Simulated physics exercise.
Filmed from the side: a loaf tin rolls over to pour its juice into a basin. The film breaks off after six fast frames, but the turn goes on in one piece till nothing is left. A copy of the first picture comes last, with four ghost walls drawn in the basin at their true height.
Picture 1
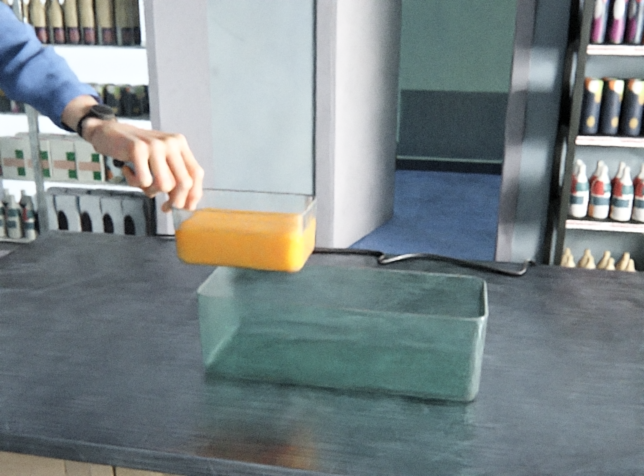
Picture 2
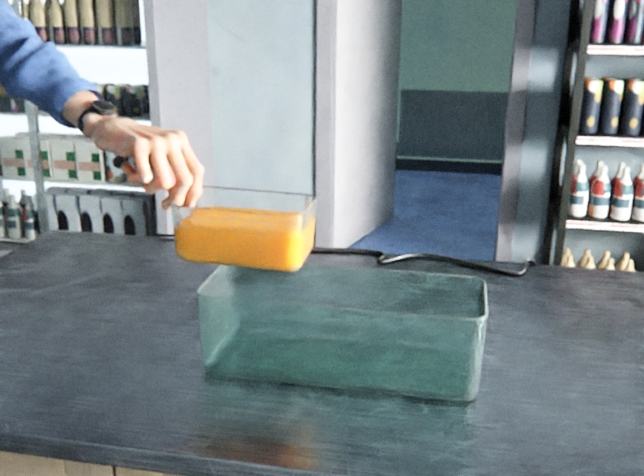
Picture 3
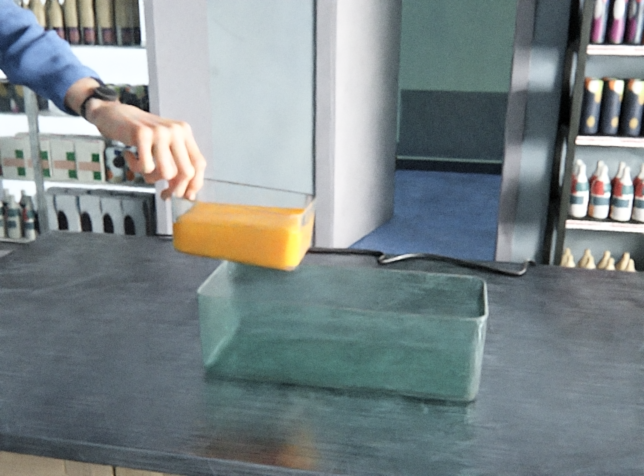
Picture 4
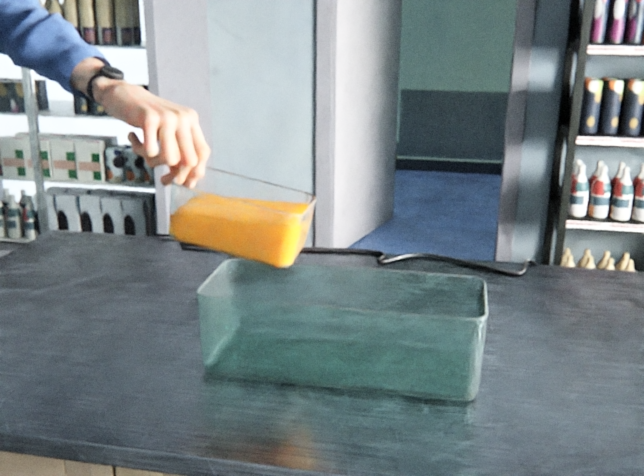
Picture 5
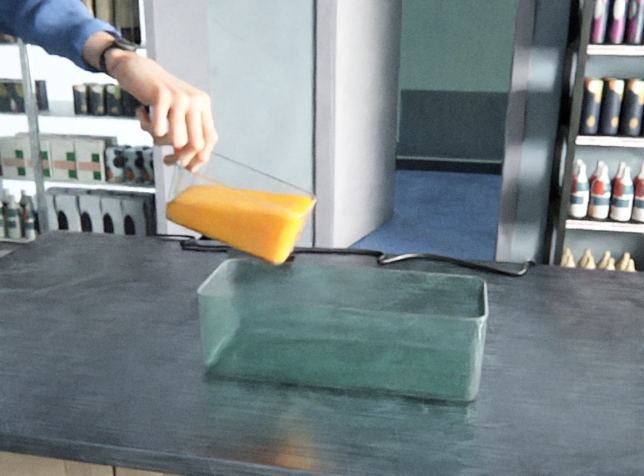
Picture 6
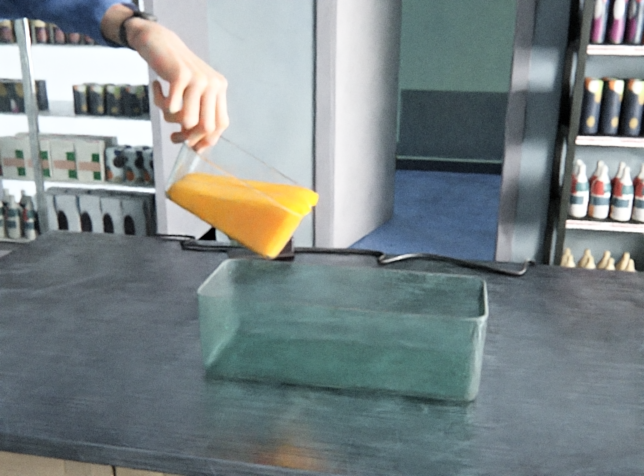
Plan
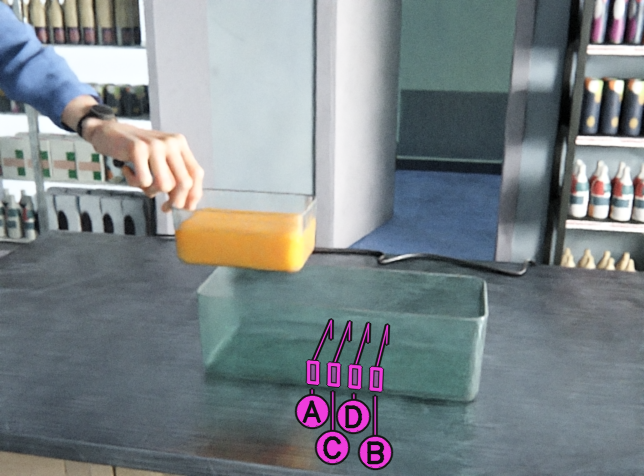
A hand held a clear container of orange juice above an empty, greenish see-through basin on a dark counter, then gradually tilted it to the right until the juice reached over the lip.
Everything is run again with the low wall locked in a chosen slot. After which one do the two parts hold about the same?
The answer is position B.
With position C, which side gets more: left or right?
More ends on the right.
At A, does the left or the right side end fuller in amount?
The right side.
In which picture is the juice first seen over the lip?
Picture 6.
In magenta, A at (312, 389); B at (375, 396); C at (332, 391); D at (353, 394).
Choosing A, about 10 % ends left of the wall and 86 % right of it; 4 % is lost outside.
Choosing B, about 46 % ends left of the wall and 49 % right of it; 4 % is lost outside.
Choosing C, about 15 % ends left of the wall and 81 % right of it; 4 % is lost outside.
Choosing D, about 24 % ends left of the wall and 72 % right of it; 4 % is lost outside.
